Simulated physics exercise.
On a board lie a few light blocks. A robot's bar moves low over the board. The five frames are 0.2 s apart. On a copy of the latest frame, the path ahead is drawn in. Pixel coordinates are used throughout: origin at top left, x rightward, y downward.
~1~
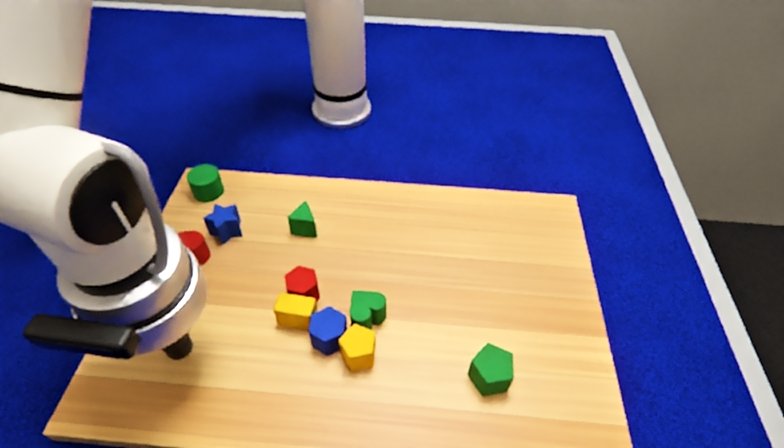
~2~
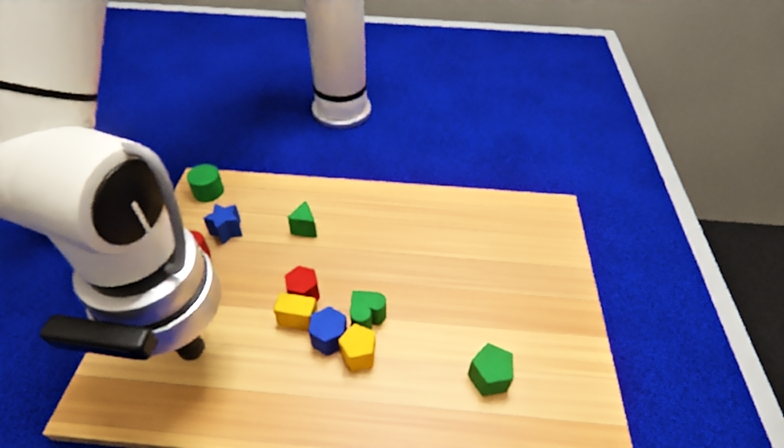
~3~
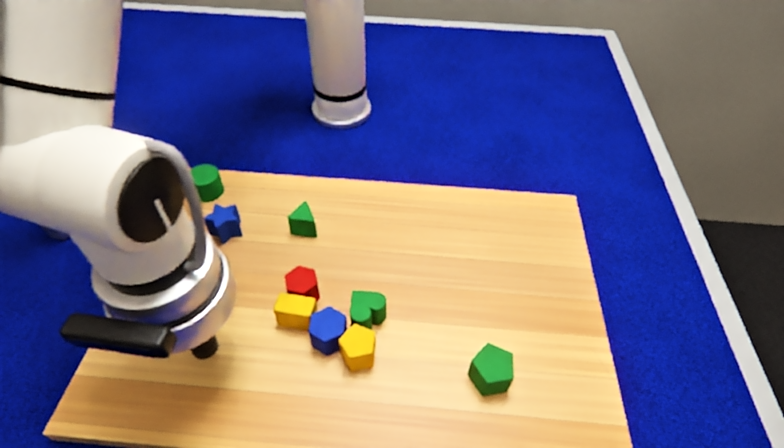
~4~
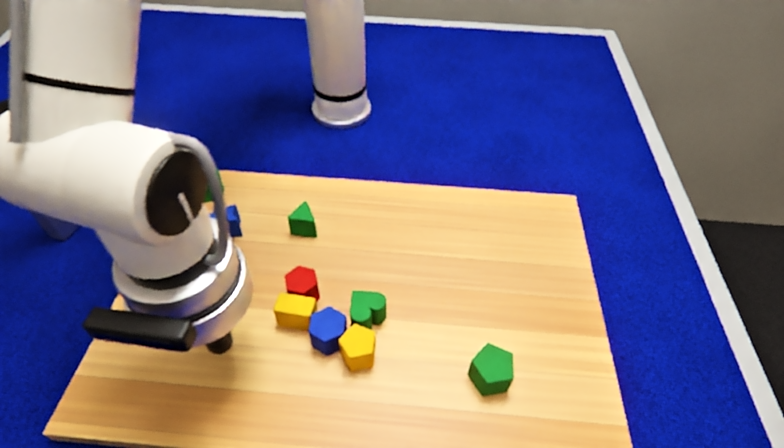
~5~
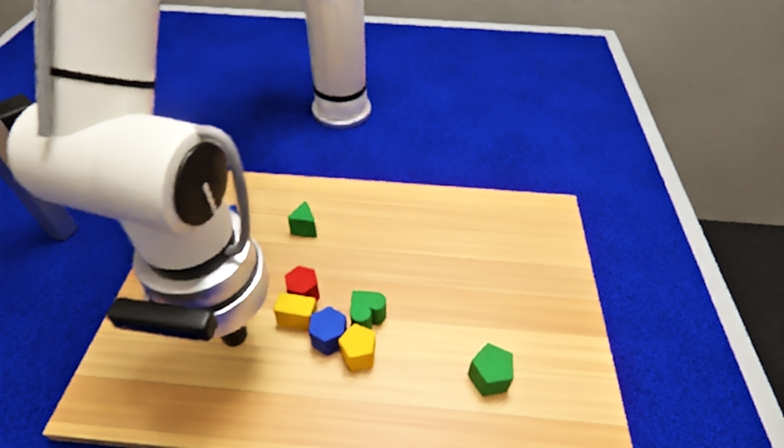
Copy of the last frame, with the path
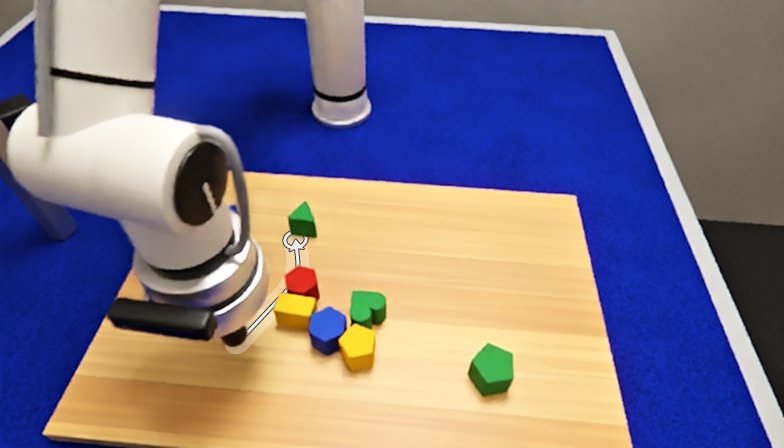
A white robot arm slides slowly right over a wooden board while the coloured blocks stay still.
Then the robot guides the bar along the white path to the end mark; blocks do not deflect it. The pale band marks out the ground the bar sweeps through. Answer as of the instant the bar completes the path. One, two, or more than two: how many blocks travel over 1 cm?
It's going to be one.
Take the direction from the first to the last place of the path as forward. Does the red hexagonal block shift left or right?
Facing from start to end, it shifts right.
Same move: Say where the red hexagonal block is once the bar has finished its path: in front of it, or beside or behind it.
No longer ahead of the bar.
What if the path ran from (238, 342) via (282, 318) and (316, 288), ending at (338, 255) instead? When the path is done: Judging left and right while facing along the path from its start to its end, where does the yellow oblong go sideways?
It's pushed right.
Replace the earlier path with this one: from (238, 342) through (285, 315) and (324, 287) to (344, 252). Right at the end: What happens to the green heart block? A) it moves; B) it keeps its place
I choose A.
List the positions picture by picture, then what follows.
The first frame shows lower end of the bar (180, 349), tops of blocks, yellow oblong (294, 304), red hexagonal block (301, 279), green three-sided block (302, 213).
The second frame shows bar (192, 349), blocks as before.
The third frame shows bar (206, 348), blocks as before.
The fourth frame shows bar (221, 344), blocks as before.
The fifth frame shows bar (235, 336), yellow oblong (294, 304), red hexagonal block (301, 279), green three-sided block (302, 213).
The drawn path runs from (238, 342) through (272, 307) and (297, 273) to (296, 240).
On the path given first. One third of the way, bar (270, 300); nothing pushed yet.
Two thirds of the way, bar (295, 266); red hexagonal block (314, 272), turned 35° clockwise.
At the end, bar (294, 233); yellow oblong not moved; red hexagonal block (314, 272), turned 35° clockwise; green three-sided block (304, 209).
